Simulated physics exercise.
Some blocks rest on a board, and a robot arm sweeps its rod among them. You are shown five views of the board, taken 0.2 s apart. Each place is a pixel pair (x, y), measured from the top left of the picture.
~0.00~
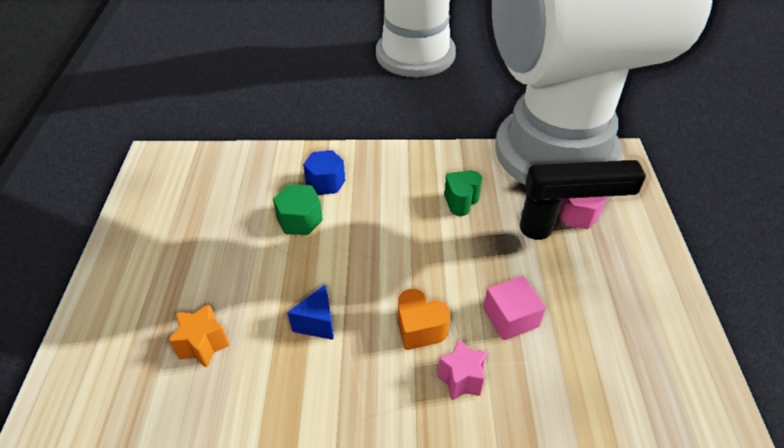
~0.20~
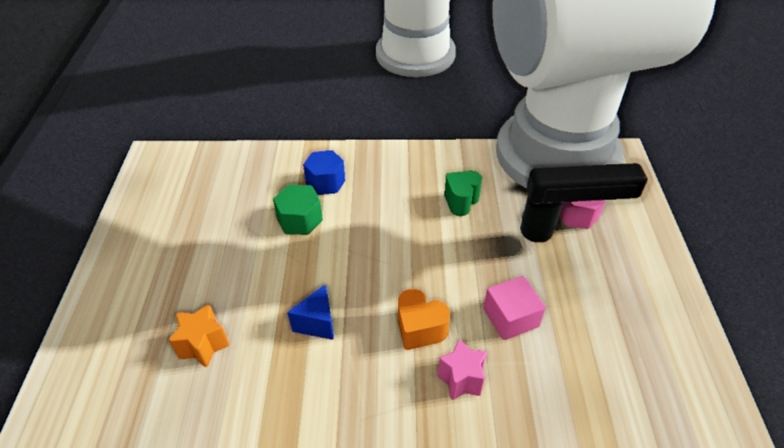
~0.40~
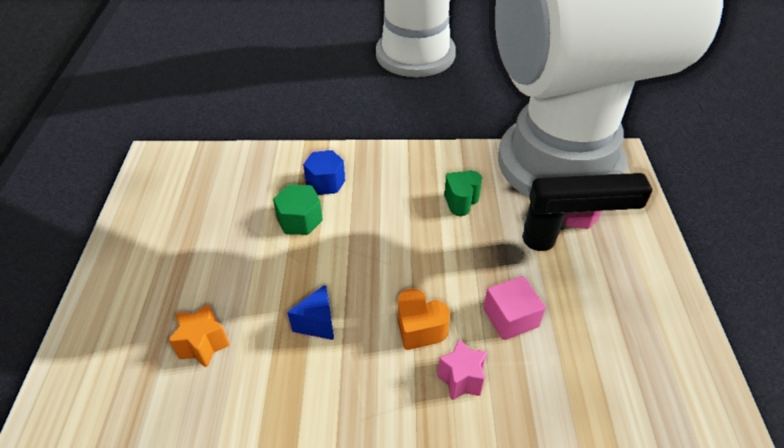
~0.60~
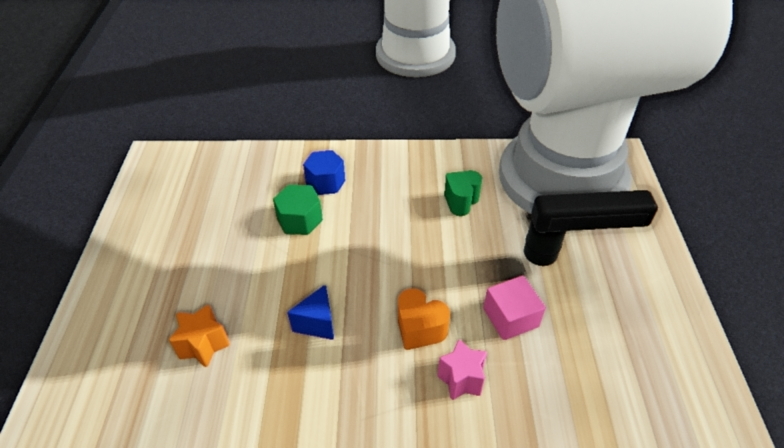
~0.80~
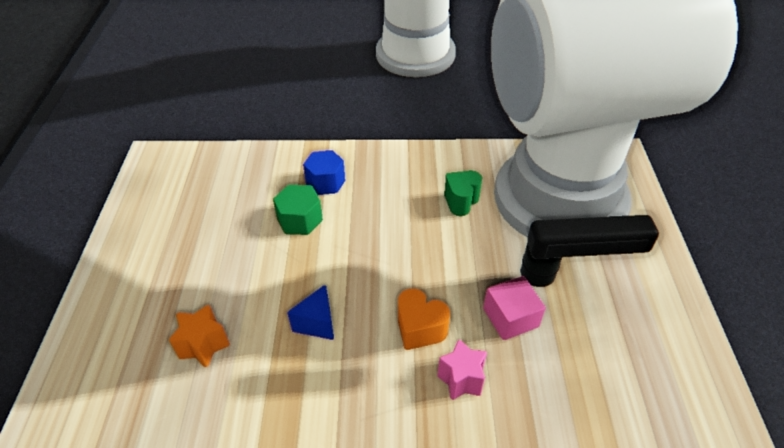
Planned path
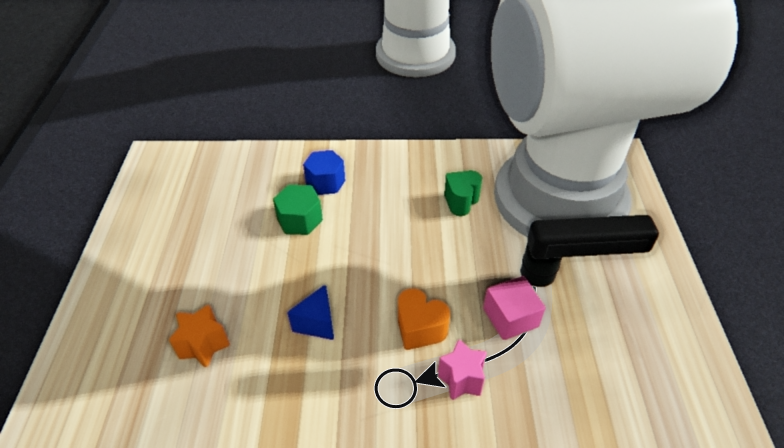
The clip opens on a light wooden board scattered with colourful blocks, a white robot arm holding its black rod near the upper right. The rod stays almost still at first, then moves slowly down the board to just above the pink square block, while the blocks remain in place.
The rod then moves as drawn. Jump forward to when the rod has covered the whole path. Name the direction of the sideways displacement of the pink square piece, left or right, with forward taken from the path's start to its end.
Side: Right.
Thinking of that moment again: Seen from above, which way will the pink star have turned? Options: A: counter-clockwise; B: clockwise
The correct letter is A.
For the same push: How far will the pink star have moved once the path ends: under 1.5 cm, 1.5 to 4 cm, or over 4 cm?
Movement: Over 4 cm.
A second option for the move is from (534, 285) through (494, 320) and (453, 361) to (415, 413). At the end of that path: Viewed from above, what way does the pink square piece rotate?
Anticlockwise.
The line goes from (534, 285) via (521, 337) and (464, 367), ending at (396, 388).
On the path given first. One third of the way, rod (524, 327); pink star (462, 364); pink square piece (486, 330), turned 20° clockwise.
Two thirds of the way, rod (465, 357); orange heart (387, 302), turned 20° clockwise; pink star (444, 387), turned 40° anticlockwise; pink square piece (420, 342), turned 55° clockwise.
At the end, rod (396, 378); blue triangular block unmoved; orange heart (370, 296), turned 45° clockwise; pink star (420, 402), turned 130° anticlockwise; pink square piece (363, 343), turned 75° clockwise.
